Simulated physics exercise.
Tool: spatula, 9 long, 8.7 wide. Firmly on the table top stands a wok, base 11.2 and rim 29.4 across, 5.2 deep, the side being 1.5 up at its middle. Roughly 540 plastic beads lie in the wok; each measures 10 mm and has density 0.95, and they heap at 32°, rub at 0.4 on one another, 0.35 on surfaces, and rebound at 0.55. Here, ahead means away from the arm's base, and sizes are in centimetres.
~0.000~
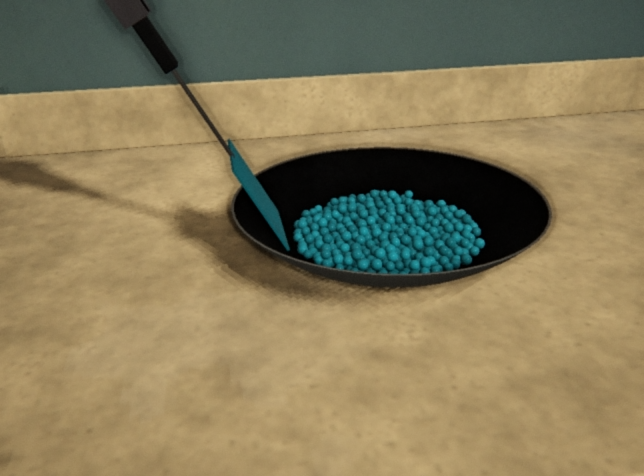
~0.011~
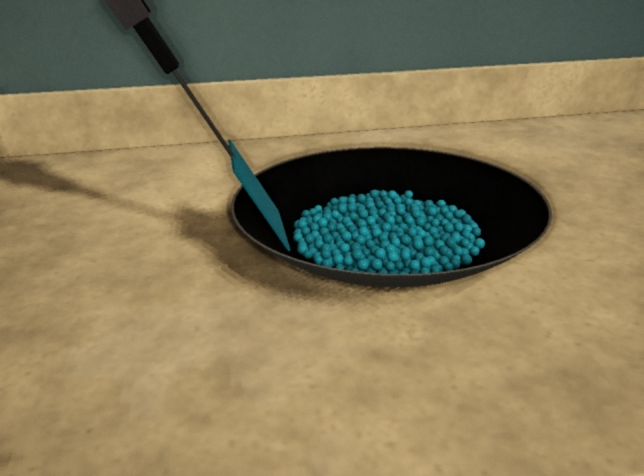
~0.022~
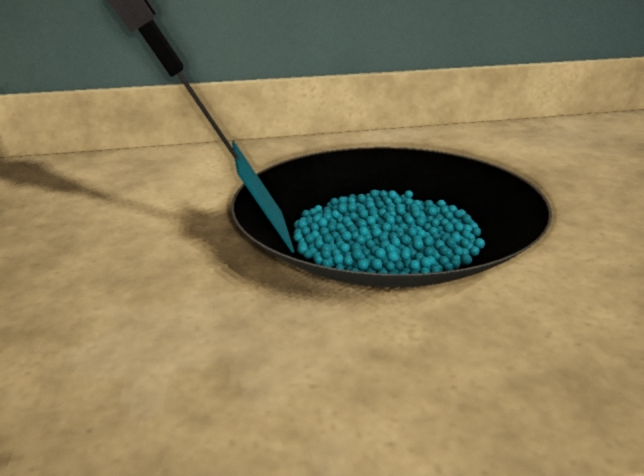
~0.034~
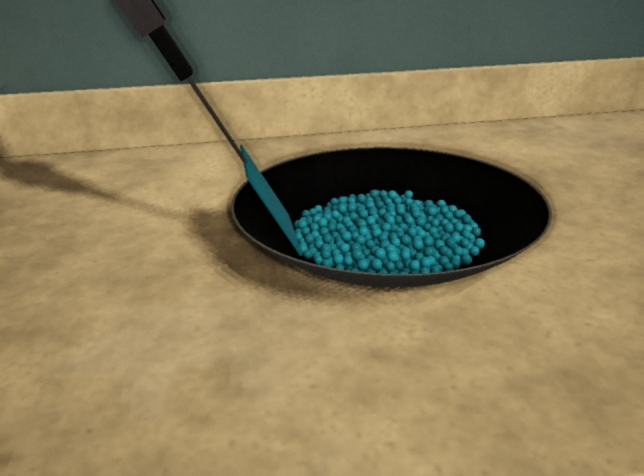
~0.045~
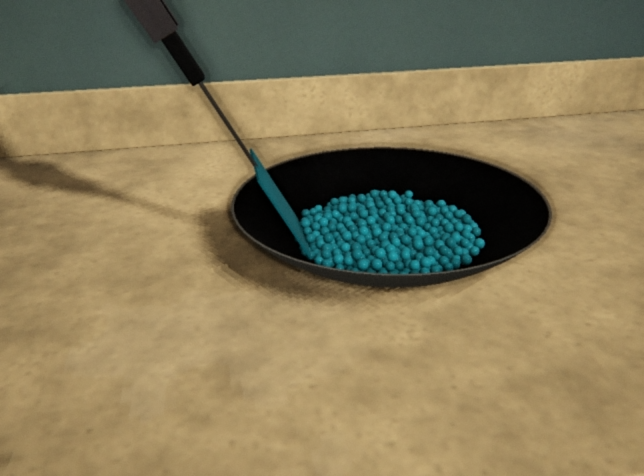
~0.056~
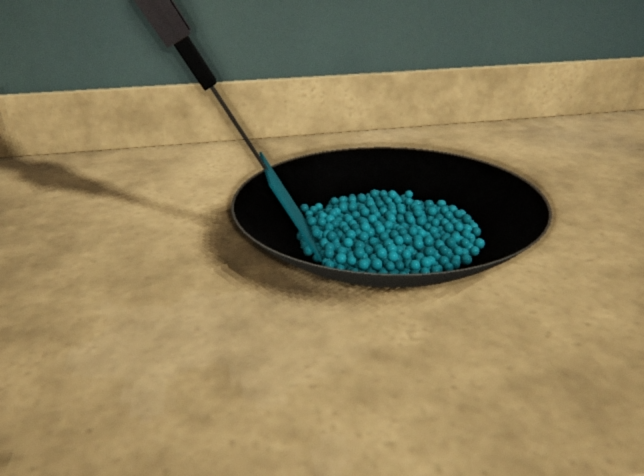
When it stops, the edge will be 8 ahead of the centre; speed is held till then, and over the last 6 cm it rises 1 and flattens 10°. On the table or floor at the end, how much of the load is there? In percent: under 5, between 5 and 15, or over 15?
Between 5 and 15 percent.
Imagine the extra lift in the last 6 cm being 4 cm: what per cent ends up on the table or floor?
About 5 %.
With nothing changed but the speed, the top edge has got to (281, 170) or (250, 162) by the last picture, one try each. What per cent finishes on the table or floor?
First try around 25 %, second try around 0 %.
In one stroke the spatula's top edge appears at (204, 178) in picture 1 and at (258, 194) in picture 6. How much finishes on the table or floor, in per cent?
Roughly 25 %.
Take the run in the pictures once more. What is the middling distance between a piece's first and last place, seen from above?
Distance: Around 5 cm.
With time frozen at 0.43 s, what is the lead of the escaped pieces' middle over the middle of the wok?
It's close to 18 cm ahead of the centre.
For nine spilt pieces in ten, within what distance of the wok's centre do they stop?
I reckon it's some 30 centimetres.
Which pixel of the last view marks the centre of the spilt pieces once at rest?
About (568, 222).
After 0.12 s, sloping 62°, highest piece 6 above the table; 544 in the wok.
After 0.19 s, sloping 59°, highest piece 7 above the table; 544 in the wok.
After 0.43 s, sloping 52°, highest piece 7 above the table; 498 in the wok, 40 on the table or floor, 6 on the blade or in flight.
After 1.48 s, sloping 52°, highest piece 6 above the table; 498 in the wok, 46 on the table or floor.
At rest, 498 in the wok, 46 on the table or floor. That is 8 % on the table or floor.
